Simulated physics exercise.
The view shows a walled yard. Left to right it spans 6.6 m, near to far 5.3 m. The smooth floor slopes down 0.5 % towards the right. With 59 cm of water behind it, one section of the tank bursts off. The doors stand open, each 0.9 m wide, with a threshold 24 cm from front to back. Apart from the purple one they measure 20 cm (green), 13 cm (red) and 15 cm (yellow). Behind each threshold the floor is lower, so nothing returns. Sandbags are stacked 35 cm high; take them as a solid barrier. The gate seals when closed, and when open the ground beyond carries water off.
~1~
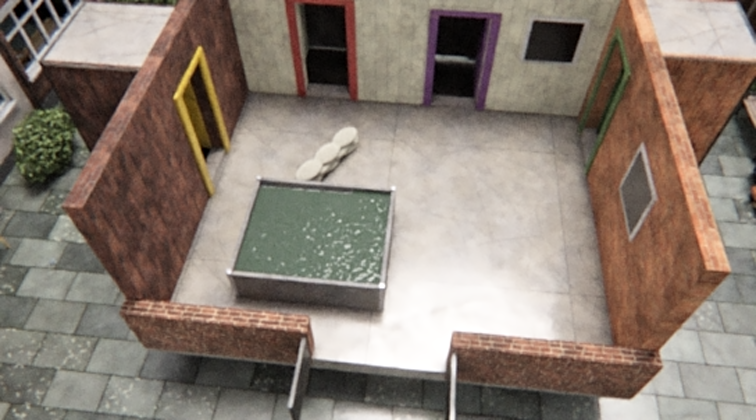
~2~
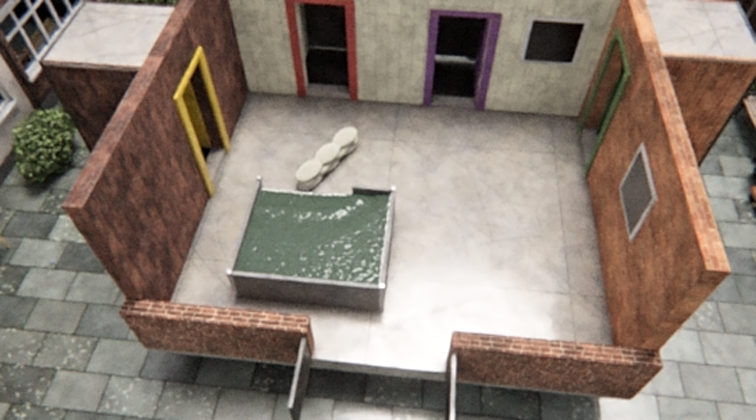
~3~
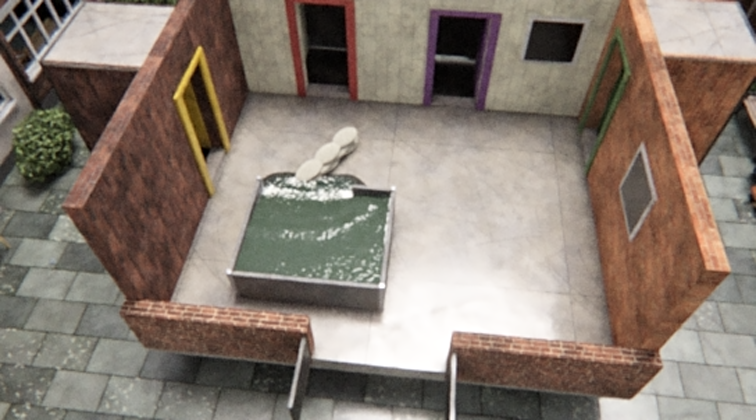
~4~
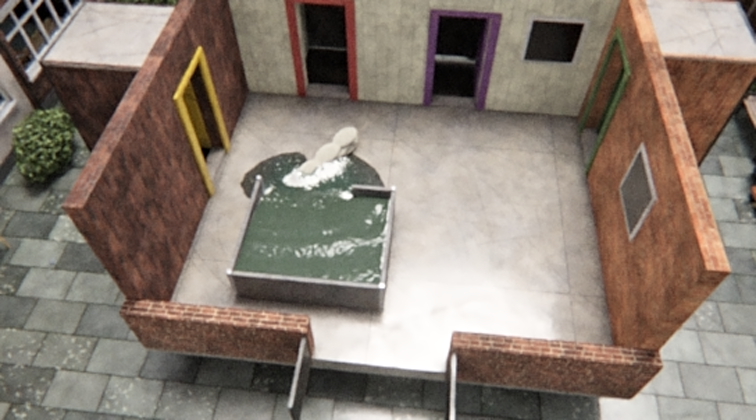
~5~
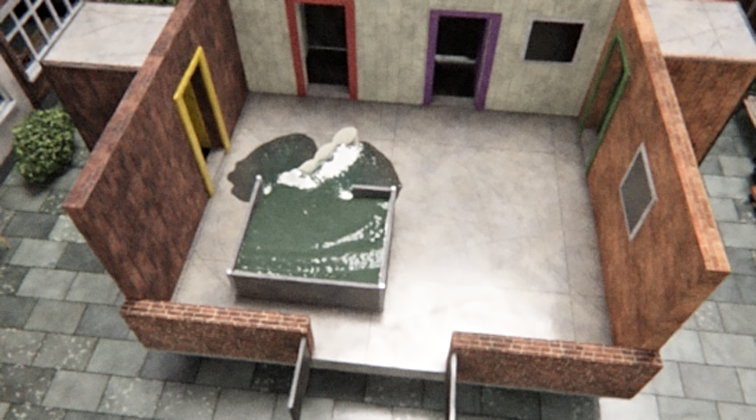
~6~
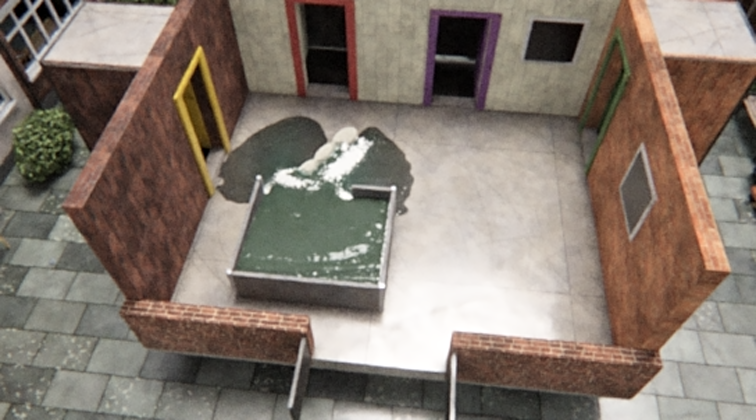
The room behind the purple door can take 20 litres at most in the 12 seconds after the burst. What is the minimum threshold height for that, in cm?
Close to 12.5 cm is just enough.
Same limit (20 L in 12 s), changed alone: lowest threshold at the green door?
About 16 cm at green.
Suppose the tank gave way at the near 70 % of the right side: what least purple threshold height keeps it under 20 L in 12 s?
About 8.0 cm.
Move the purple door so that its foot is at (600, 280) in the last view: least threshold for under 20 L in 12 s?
About 5.5 cm.
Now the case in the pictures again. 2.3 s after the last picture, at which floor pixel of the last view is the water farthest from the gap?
At about (573, 118).
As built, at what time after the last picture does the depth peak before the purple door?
Near 1.6 s.
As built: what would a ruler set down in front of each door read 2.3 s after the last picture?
In cm: Green 17, red 13, yellow 13, purple 12.
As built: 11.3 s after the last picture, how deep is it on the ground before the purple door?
Some 8.0 cm.
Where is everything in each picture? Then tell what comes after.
In the first picture, the tank at (317, 232) is whole and still, 59 cm deep; the purple door at (459, 66) is dry.
In the second picture, water pours out on the far side and has run 0.3 m, to a hidden place; about 9 cm deep outside, 59 cm at the back.
In the third picture, water pours out on the far side and has run 0.8 m, to (340, 177); about 13 cm deep outside, 59 cm at the back.
In the fourth picture, water pours out on the far side and has run 1.3 m, to (347, 158); about 8 cm deep outside, 59 cm at the back.
In the fifth picture, the front is at (290, 137), 1.7 m from the gap on the far side; 3.1 m2 of floor is wet, 53 cm left at the back.
In the sixth picture, the front is at (295, 120), 2.2 m from the gap on the far side; 4.2 m2 of floor is wet, 49 cm left at the back; 1.7 m in a straight line remain to the purple door at (459, 66).
Then, 0.7 s after the last picture water covers 30 % of the floor, deepest (41 cm) near (305, 195); 4 cm at the purple door, 0 litres in over its 6 cm threshold.
Then, 2.3 s after the last picture water covers 50 % of the floor, deepest (31 cm) near (573, 118); 12 cm at the purple door, 55 litres in over its 6 cm threshold.
Then, 11.3 s after the last picture water covers 95 % of the floor, deepest (12 cm) near (597, 371); 8 cm at the purple door, 95 litres in over its 6 cm threshold.
At the purple door as built, the water peaked near 14 cm, 1.5 s after the last picture.
With a threshold of 11.5 cm, 27 litres would have come in within the 12 s; with 13.5 cm, 14 litres. So under 20 litres takes about 12.5 cm.
